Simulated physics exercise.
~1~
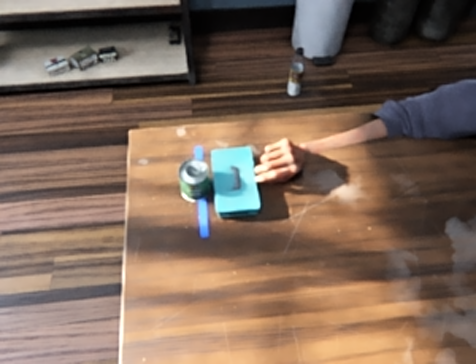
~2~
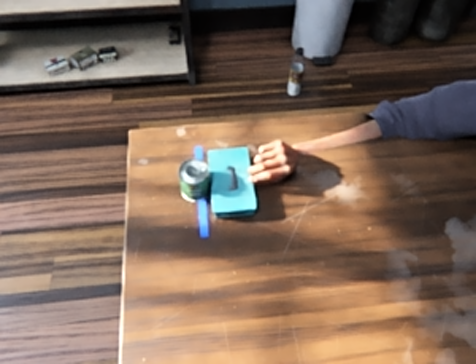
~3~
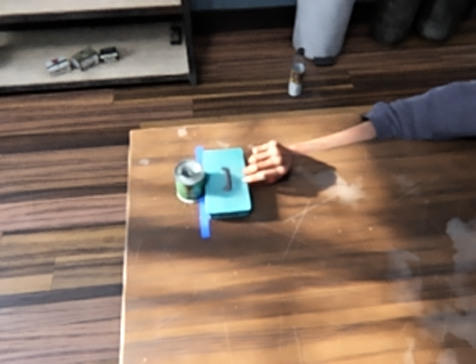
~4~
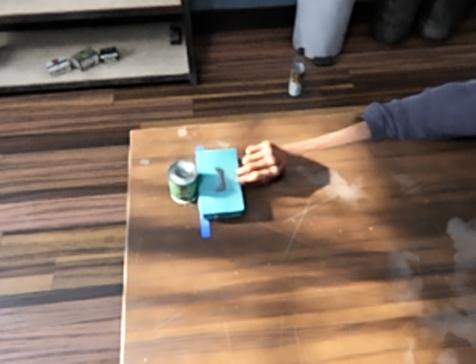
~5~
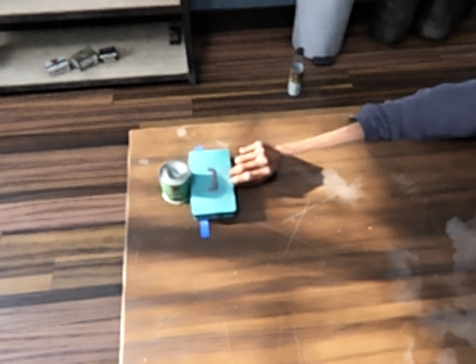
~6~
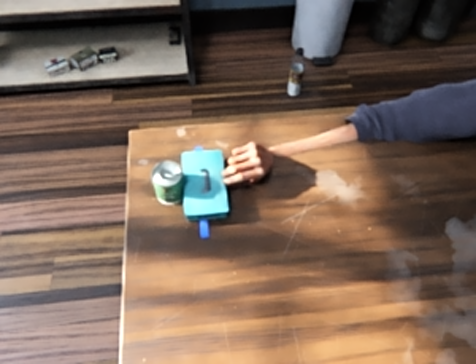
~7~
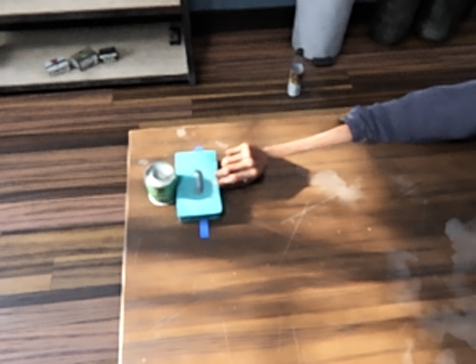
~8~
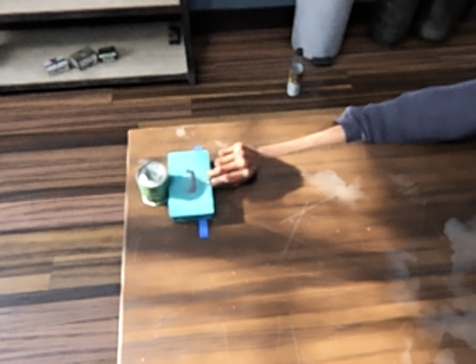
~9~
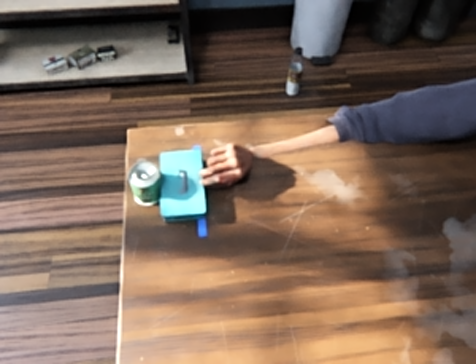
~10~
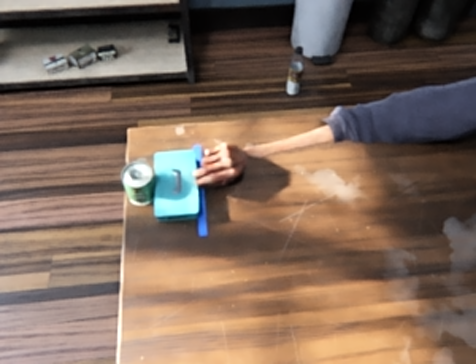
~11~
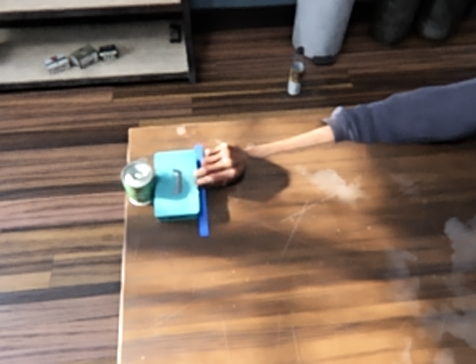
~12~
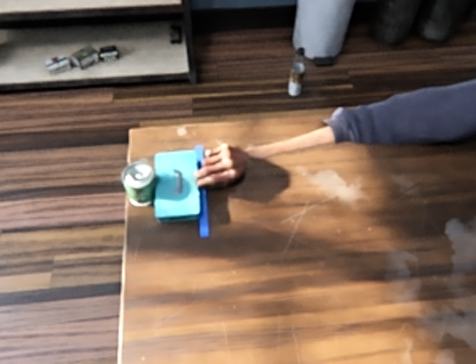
On a wooden table, a hand pushes a turquoise case and green tin left to the edge.
